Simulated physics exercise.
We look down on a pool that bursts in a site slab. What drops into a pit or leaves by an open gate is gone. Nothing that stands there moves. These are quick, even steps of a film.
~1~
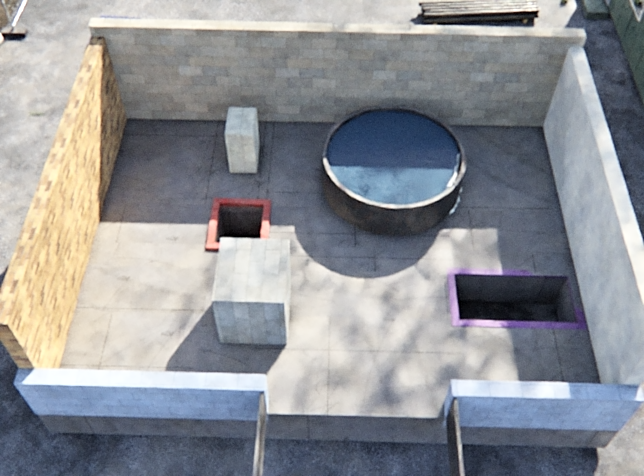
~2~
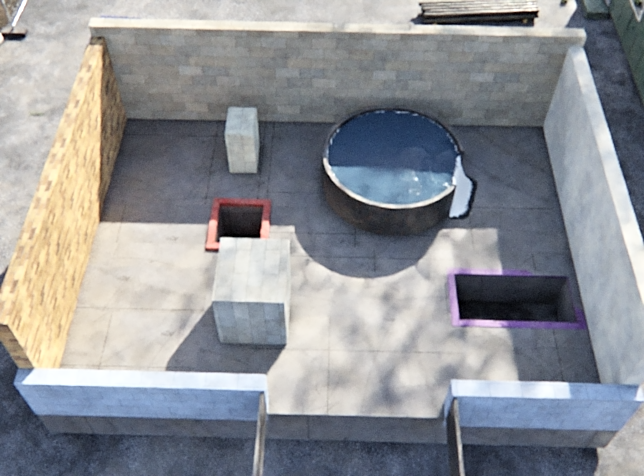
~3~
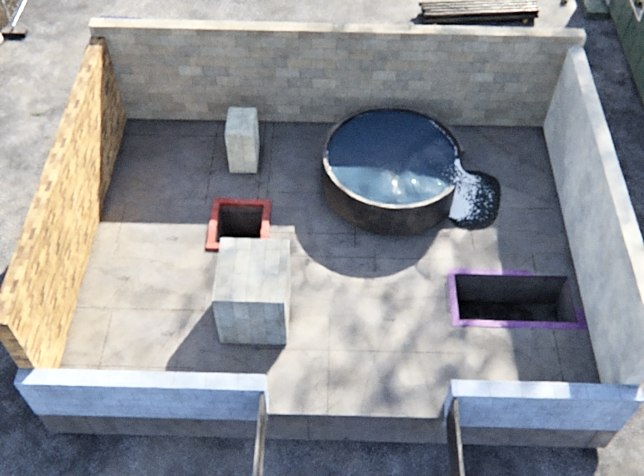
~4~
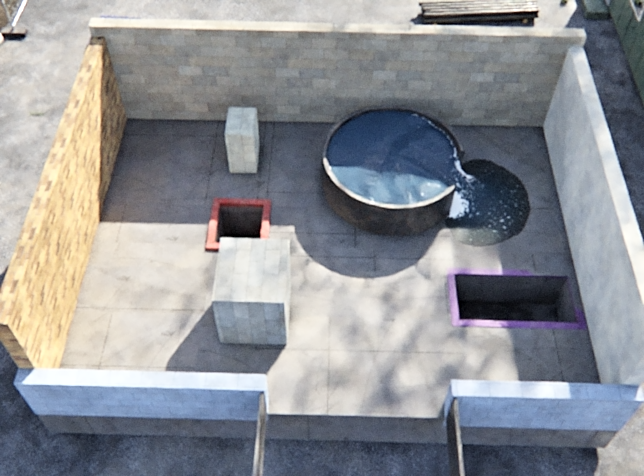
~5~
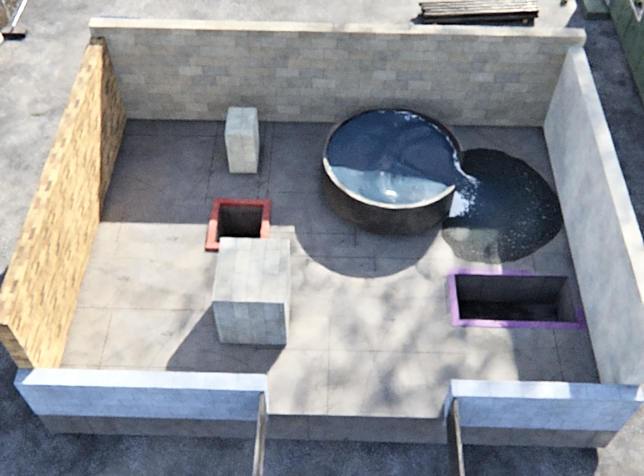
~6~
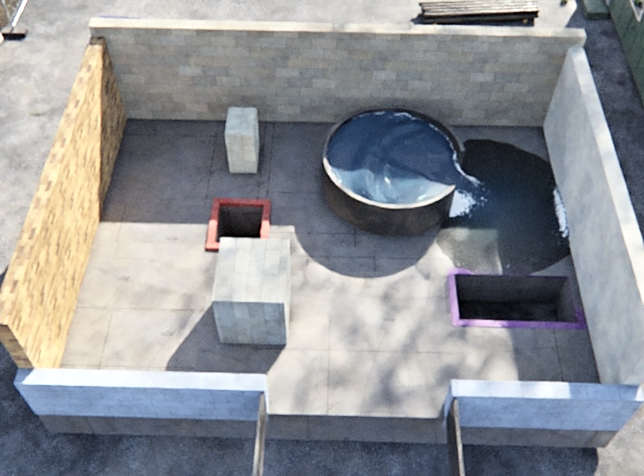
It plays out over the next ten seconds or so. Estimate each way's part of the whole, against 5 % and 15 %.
In the end: The gate takes under 5 %; the purple pit takes over 15 %; the red pit takes under 5 %.
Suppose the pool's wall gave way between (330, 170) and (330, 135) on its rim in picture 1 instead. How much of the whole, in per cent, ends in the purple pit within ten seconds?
In per cent: Purple 0.
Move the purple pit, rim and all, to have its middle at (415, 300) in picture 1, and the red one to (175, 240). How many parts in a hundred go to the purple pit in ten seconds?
Roughly, in per cent: Purple 10.
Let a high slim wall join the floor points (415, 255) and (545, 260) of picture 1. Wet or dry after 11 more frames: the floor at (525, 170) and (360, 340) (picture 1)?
In that order: Flooded, no water.
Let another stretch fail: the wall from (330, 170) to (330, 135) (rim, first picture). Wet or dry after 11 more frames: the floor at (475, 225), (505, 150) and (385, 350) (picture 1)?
In that order: Dry, dry, clear.
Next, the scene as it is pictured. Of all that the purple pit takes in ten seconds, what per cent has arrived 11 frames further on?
Roughly 15 per cent.
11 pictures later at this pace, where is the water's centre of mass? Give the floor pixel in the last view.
Around (426, 188).
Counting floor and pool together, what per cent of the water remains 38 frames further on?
I make it 68 per cent.
A moment on, water covers 15 % of the floor; the gate 0 %, the purple pit 2 %, the red pit 0 %.
Next, water covers 15 % of the floor; the gate 0 %, the purple pit 8 %, the red pit 0 %.
Then, water covers 20 % of the floor; the gate 0 %, the purple pit 18 %, the red pit 0 %.
Later, water covers 30 % of the floor; the gate 0 %, the purple pit 32 %, the red pit 0 %.
In the end, water covers 35 % of the floor; the gate 0 %, the purple pit 49 %, the red pit 0 %.
